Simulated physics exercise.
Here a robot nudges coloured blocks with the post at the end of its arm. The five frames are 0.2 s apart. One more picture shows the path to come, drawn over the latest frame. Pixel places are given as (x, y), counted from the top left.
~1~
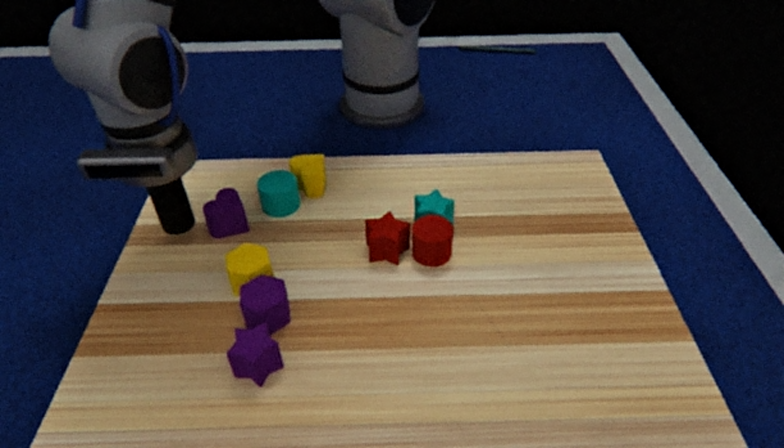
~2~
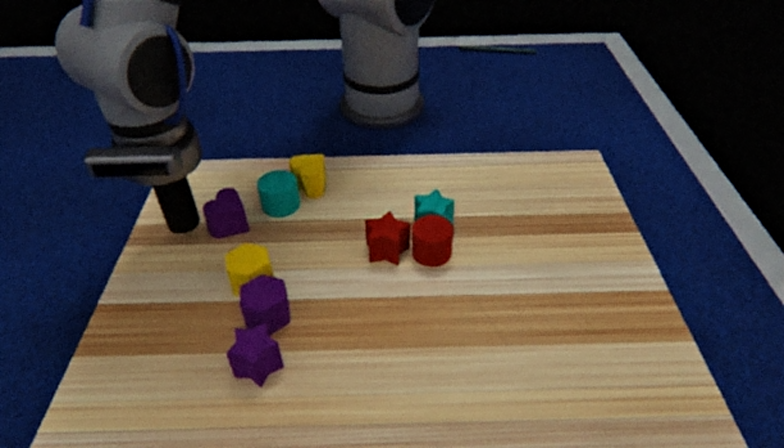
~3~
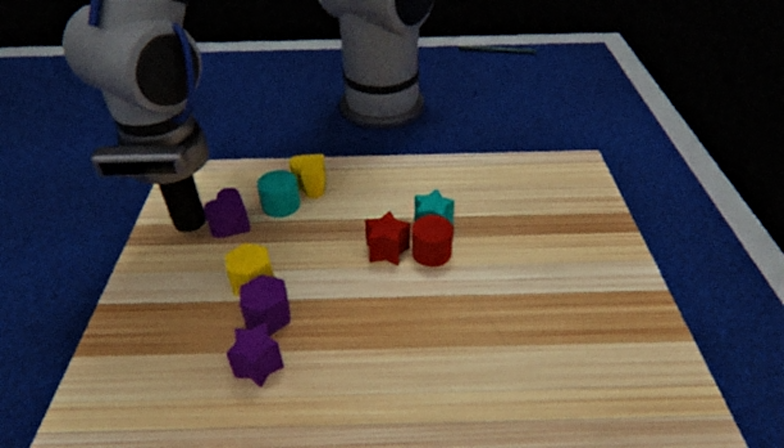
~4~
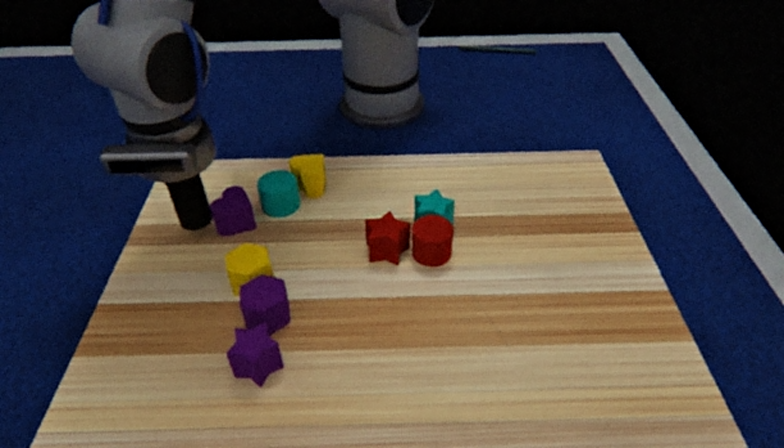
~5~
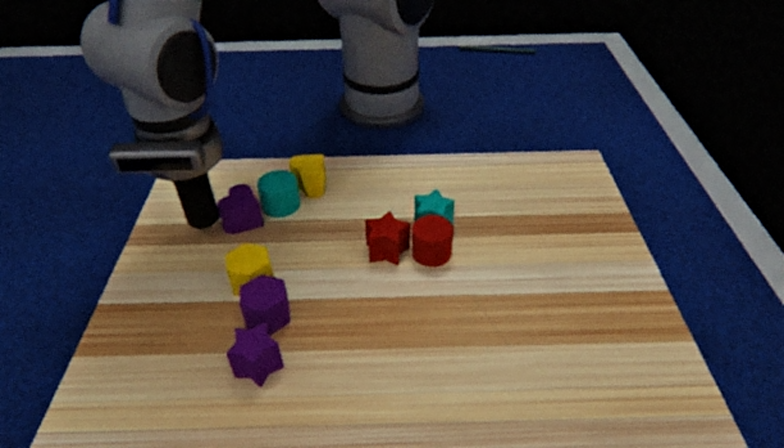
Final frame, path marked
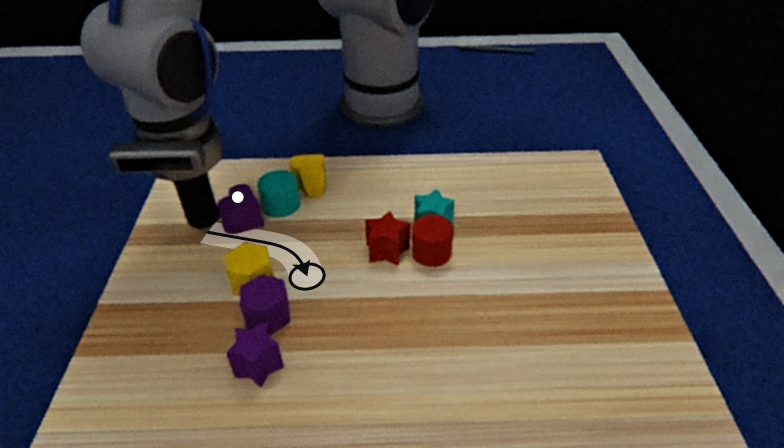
The robot arm moves slightly right and nudges the purple heart block toward the turquoise disc.
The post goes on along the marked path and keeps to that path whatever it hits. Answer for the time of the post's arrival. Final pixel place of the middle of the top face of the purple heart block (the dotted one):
The middle of its upper face should be somewhere near (277, 199).
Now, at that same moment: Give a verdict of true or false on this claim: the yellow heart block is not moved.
That is false.
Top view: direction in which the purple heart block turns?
Short answer: Counterclockwise.
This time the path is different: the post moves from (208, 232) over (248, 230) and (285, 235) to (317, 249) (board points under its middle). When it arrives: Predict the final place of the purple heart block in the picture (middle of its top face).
My prediction: (290, 191).
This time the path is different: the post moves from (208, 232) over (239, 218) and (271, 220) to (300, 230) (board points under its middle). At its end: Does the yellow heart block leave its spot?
Going by the path, yes.
The line goes from (208, 232) over (248, 239) and (287, 249) to (307, 276); the dot is on the purple heart block.
On the path given first. One third of the way, post (245, 226); purple heart block (265, 196), turned 60° anticlockwise; turquoise disc (287, 174); yellow heart block (312, 160).
Two thirds of the way, post (284, 235); purple heart block (277, 199), turned 95° anticlockwise; turquoise disc (288, 173); yellow heart block (313, 158).
At the end, post (305, 262); purple heart block (277, 199), turned 95° anticlockwise; yellow hexagon unmoved; turquoise disc (288, 173); yellow heart block (313, 158).
